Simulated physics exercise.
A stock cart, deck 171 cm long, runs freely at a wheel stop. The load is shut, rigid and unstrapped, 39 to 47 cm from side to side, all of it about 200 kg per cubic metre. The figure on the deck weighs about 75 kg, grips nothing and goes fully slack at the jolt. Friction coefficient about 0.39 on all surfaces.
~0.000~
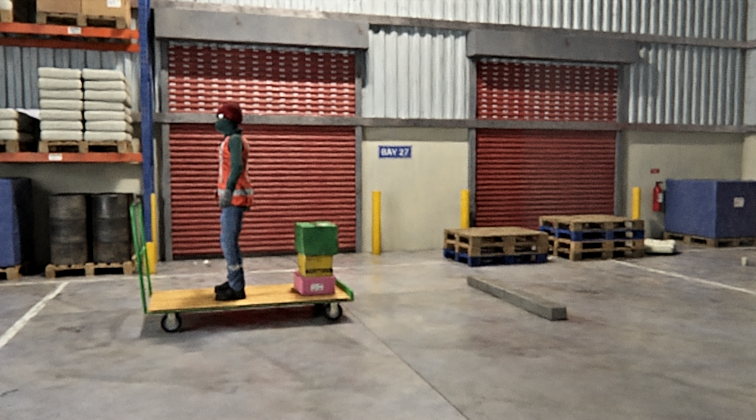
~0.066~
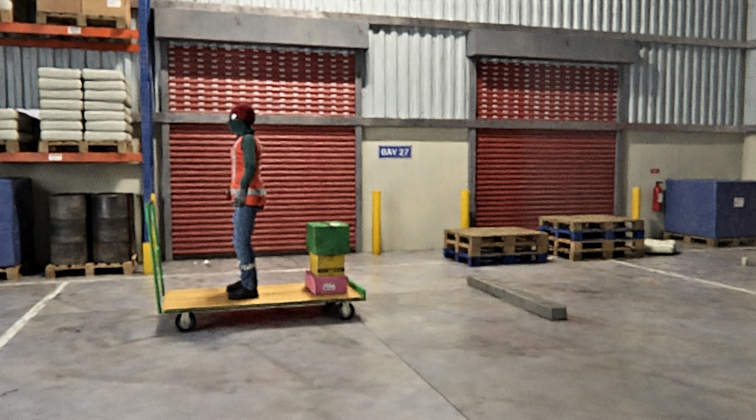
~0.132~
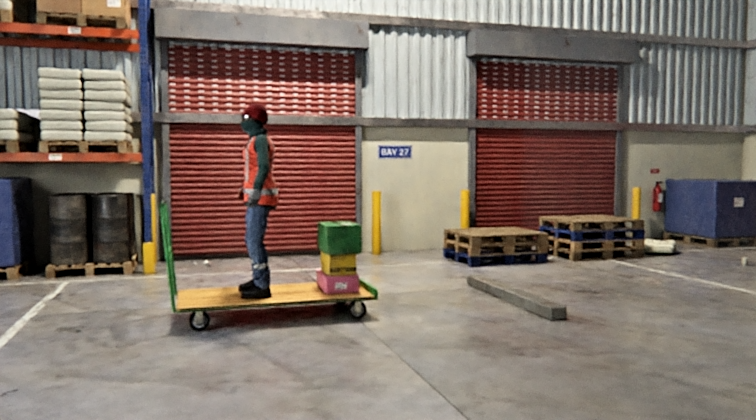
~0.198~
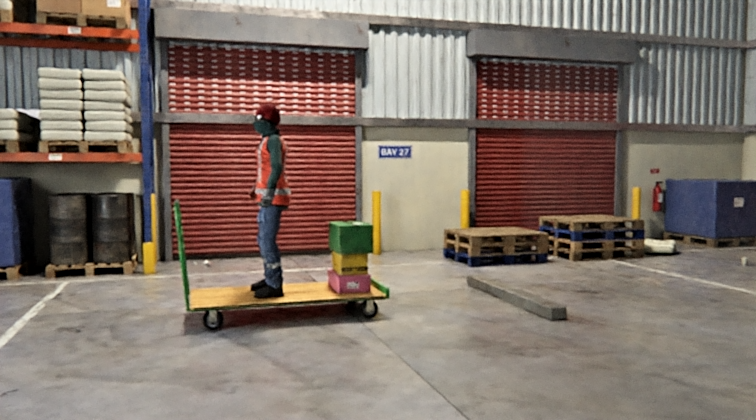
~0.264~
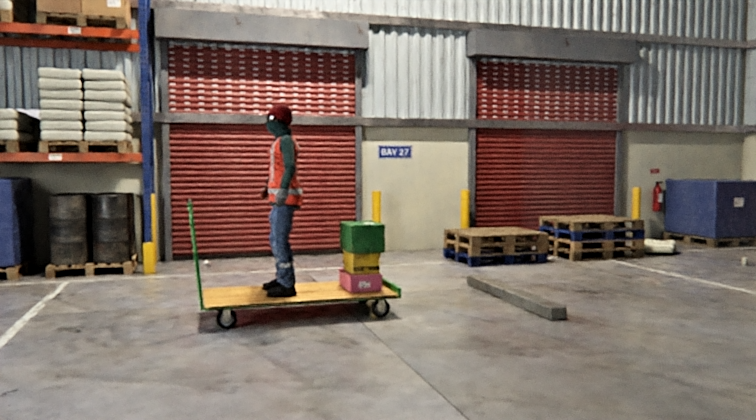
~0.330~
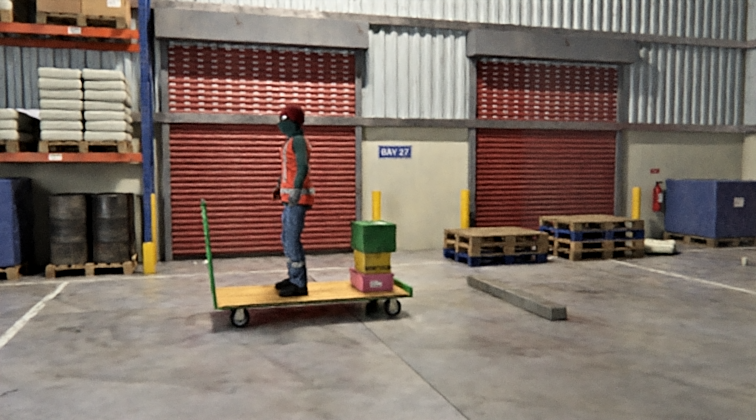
A person in a red cap, orange vest and blue jeans stands on a flat cart in a warehouse, seen from the side at a distance. Green, yellow and pink containers are stacked at the cart's right end, with red shutters behind, pallets and a low grey beam to the right. The cart rolls steadily rightward, carrying the upright person and stack, while the camera stays still.
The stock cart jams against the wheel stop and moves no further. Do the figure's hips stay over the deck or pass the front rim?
At this pace the figure's hips end beyond the front rim.
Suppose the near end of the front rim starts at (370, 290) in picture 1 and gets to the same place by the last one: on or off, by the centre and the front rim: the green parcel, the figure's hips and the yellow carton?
Then green off, hips on, yellow off.
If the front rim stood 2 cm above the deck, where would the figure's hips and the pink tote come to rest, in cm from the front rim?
In that case hips 10 past, pink 20 behind.
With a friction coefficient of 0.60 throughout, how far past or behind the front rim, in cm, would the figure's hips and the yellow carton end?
Then hips 10 past, yellow 30 past.
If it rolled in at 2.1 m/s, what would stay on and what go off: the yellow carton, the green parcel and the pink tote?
In that case yellow off, green off, pink on.
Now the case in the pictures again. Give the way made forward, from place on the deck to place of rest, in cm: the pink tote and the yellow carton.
Pink 10, yellow 55.
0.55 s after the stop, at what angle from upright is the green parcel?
About 90°.
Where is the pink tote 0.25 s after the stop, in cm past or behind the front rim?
About 20 cm behind the rim.
The wheels strike at 1.05 s.
After 1.60 s the figure's hips are 8 cm behind the rim, near (505, 251) in the last picture's view.
After 2.05 s the figure's hips are 10 cm past the rim, near (520, 256) in the last picture's view.
At rest, 3.9 s, past the rim, green parcel, yellow carton and the figure's hips; behind it, pink tote.
